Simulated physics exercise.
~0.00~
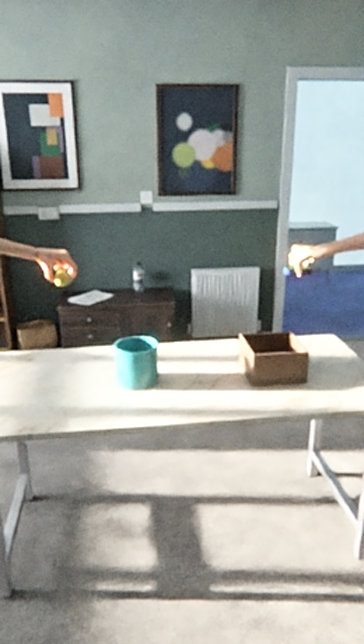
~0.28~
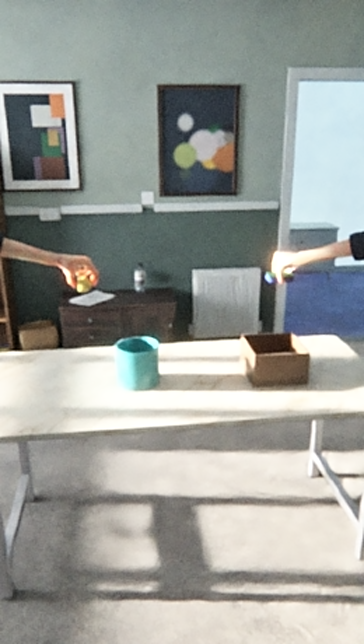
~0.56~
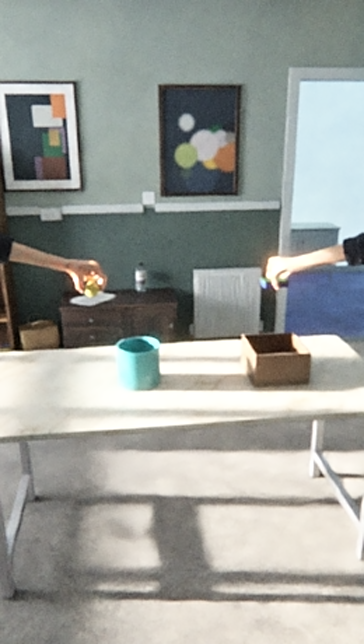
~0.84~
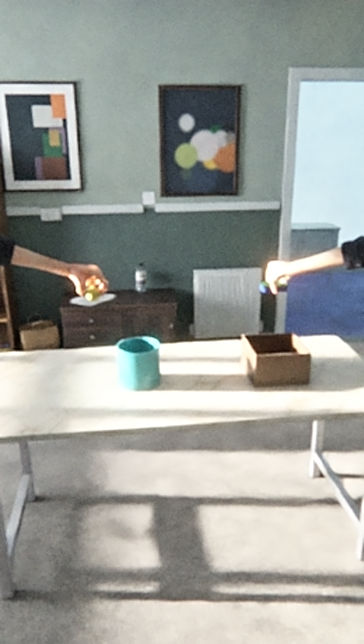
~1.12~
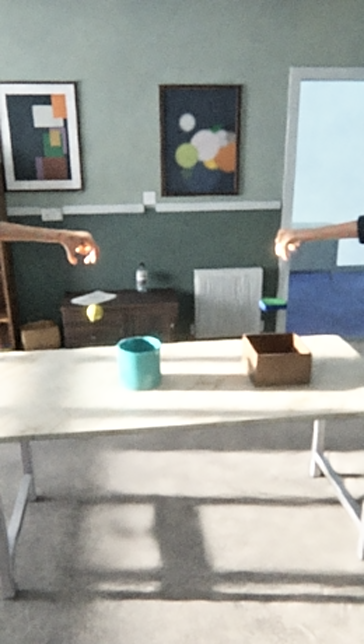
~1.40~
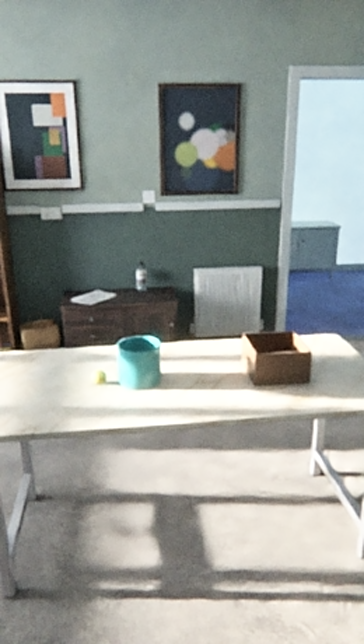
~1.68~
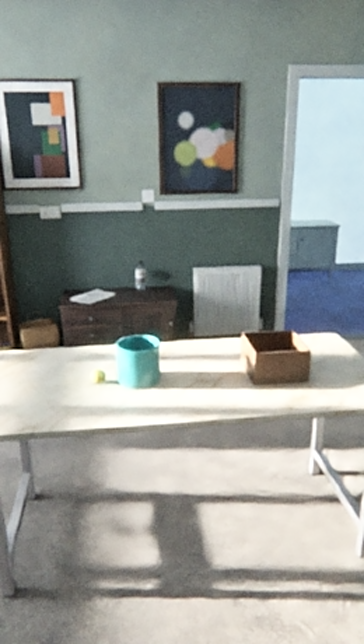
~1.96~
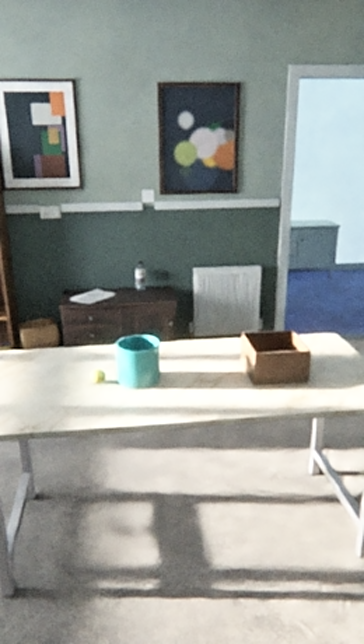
Two hands drop a lemon beside the teal pot and a sponge into the basket.
